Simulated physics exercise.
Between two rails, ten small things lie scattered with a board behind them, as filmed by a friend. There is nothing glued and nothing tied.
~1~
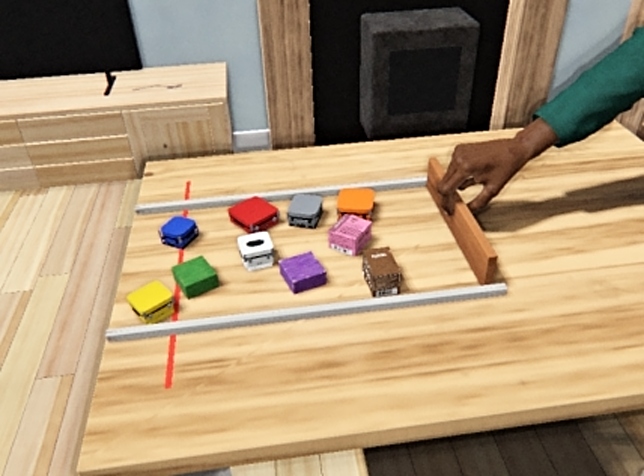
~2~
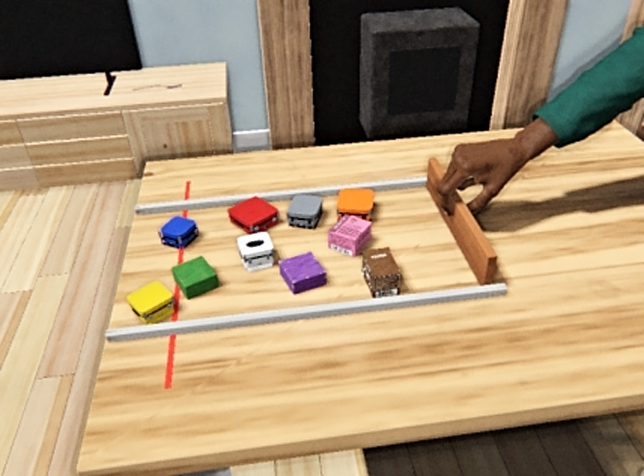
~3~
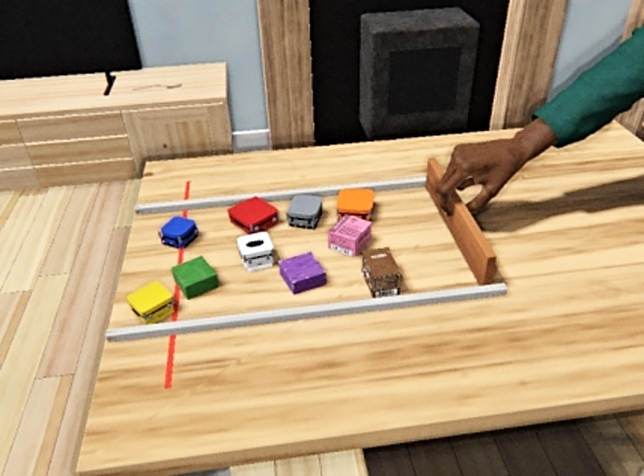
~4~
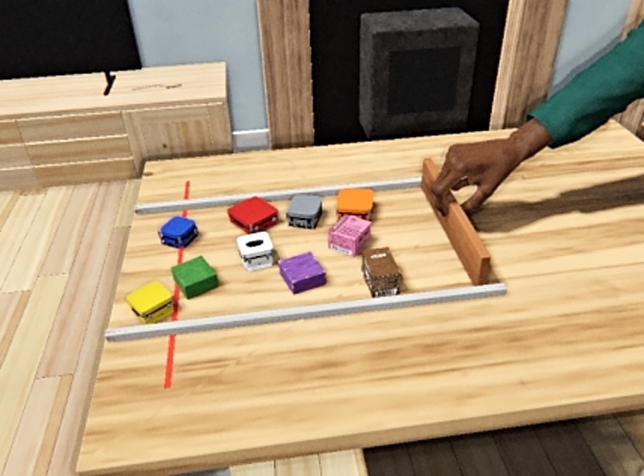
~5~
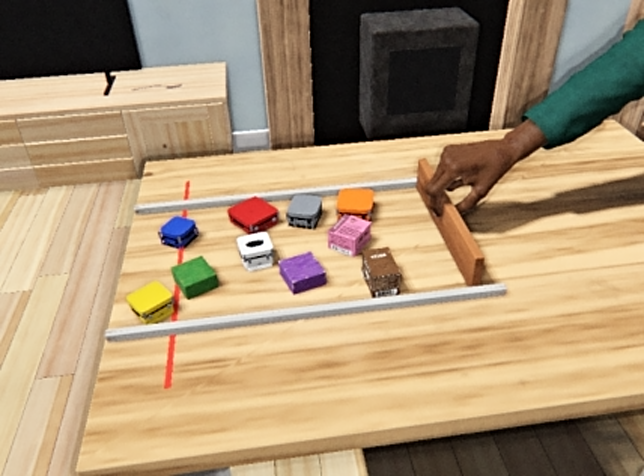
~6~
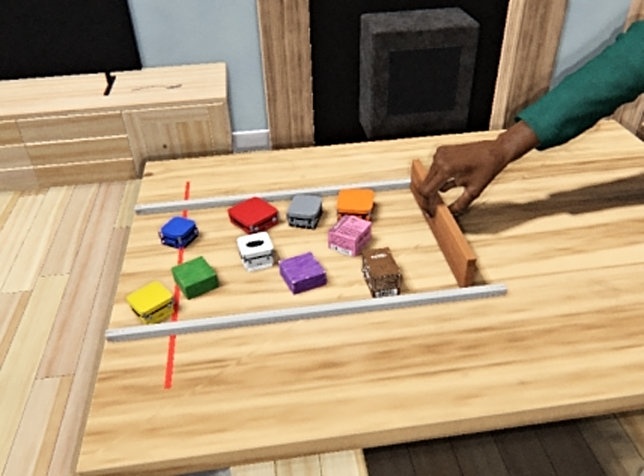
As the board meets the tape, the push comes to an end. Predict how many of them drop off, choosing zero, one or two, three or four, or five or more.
Okay, so the number that tips off the end comes to three or four, I'd say.
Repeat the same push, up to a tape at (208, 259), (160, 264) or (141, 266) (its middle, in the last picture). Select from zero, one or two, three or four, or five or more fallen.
Lab note - count at each position: Either one or two; 5 or more; more than four.
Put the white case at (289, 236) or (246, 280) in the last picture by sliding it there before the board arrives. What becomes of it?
One place after the other: It keeps its spot; it ends up falling.
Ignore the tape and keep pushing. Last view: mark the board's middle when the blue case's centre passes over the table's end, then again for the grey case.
Middle: Roughly (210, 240); roughly (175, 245).
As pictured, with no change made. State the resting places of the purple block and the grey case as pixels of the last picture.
The first one ends at (127, 293), the second at (131, 232).
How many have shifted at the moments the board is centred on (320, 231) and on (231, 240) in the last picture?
I get 6 at the one place and 10 at the other.
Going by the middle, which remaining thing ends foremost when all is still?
The grey case.
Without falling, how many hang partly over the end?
The answer comes to 3.
A little later, none off yet; yellow case at rest near (152, 305); blue case at rest near (179, 234); green block at rest near (195, 278).
Next, none off yet; yellow case at rest near (152, 305); blue case shifted a little near (164, 236); green block at rest near (195, 278).
Later still, none off yet; yellow case shifted about its own width near (127, 311); blue case shifted well along near (125, 245); green block shifted about its own width near (135, 282).
When it is over, the number that fall off is three or four; down, red case, green block, blue case and yellow case.
